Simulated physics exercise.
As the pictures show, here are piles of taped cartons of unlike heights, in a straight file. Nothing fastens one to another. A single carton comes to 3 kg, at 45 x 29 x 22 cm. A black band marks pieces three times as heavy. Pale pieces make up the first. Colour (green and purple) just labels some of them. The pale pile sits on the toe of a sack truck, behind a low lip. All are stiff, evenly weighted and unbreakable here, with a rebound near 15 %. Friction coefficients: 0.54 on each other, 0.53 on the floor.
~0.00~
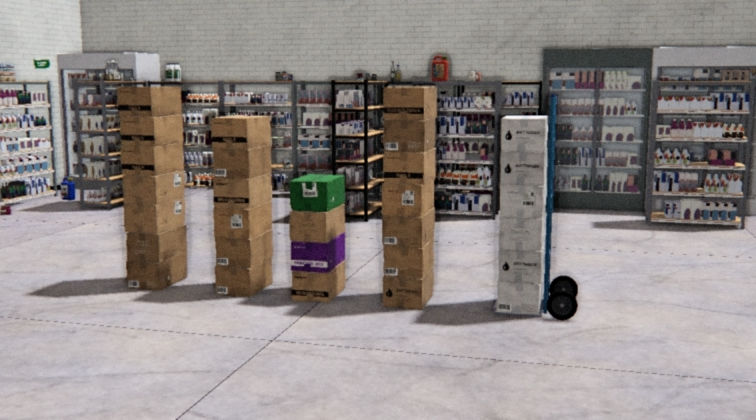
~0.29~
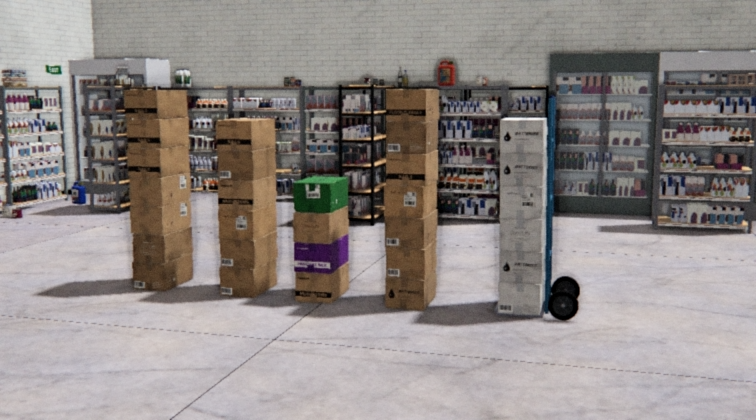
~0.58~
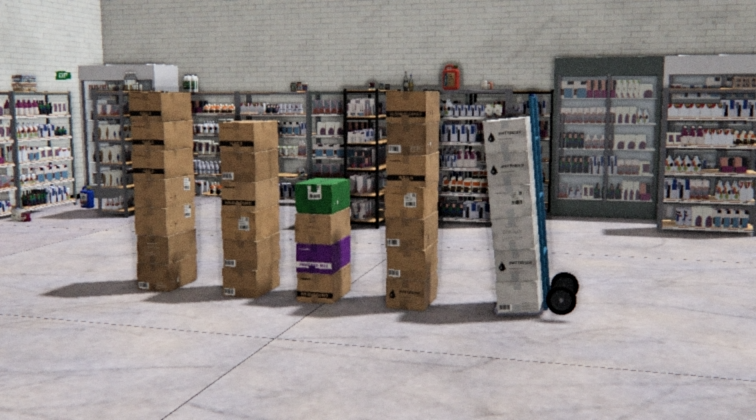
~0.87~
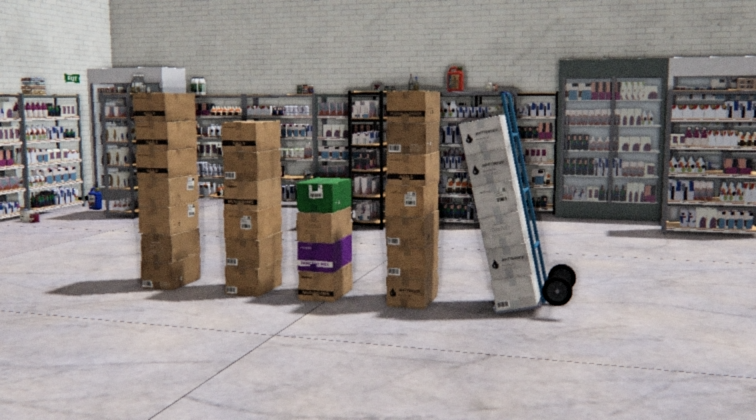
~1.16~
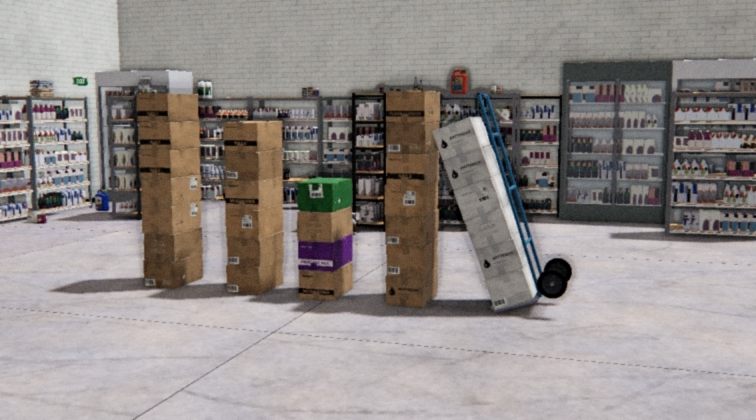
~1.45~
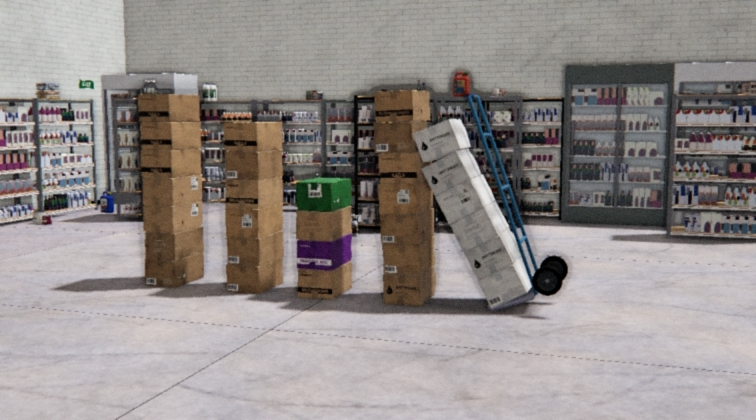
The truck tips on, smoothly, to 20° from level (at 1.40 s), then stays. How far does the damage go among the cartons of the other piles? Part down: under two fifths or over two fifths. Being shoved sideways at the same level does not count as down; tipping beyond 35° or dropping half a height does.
Ending down: More than two fifths.
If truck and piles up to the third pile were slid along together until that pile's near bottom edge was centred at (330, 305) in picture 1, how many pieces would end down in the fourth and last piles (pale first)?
Then fourth 6, last 7.
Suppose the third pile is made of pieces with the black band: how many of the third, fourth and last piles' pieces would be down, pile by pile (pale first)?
Then third 4, fourth 6, last 7.
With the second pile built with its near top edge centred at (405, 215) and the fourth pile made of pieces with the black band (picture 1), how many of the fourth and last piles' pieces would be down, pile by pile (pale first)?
In that case fourth 0, last 0.
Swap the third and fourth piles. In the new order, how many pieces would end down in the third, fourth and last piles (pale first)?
In that case third 5, fourth 4, last 7.
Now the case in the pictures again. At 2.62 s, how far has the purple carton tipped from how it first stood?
About 25°.
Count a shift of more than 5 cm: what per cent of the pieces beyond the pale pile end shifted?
It is 100 per cent.
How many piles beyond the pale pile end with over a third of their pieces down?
The count is 4.
By 2.08 s, 6 of the pale pile down; none of the 24 other cartons down, 7 disturbed.
By 2.62 s, 6 of the pale pile down; 7 of the 24 other cartons down; purple carton tilted 24°; green carton tilted 20°.
By 3.42 s, 6 of the pale pile down; 17 of the 24 other cartons down; green carton tilted 44°, 25 cm lower; purple carton tilted 44°, 8 cm lower.
By 3.96 s, 6 of the pale pile down; 24 of the 24 other cartons down; purple carton tilted 47°, 11 cm lower; green carton tilted 46°, 39 cm lower.
When it is over (5.4 s), 6 of the pale pile down; 24 of the 24 other cartons down; purple carton tilted 47°, 13 cm lower; green carton tilted 46°, 39 cm lower. That is 100 per cent. In pixels of the last frame, middles, purple carton near (277, 264), green carton near (228, 238).
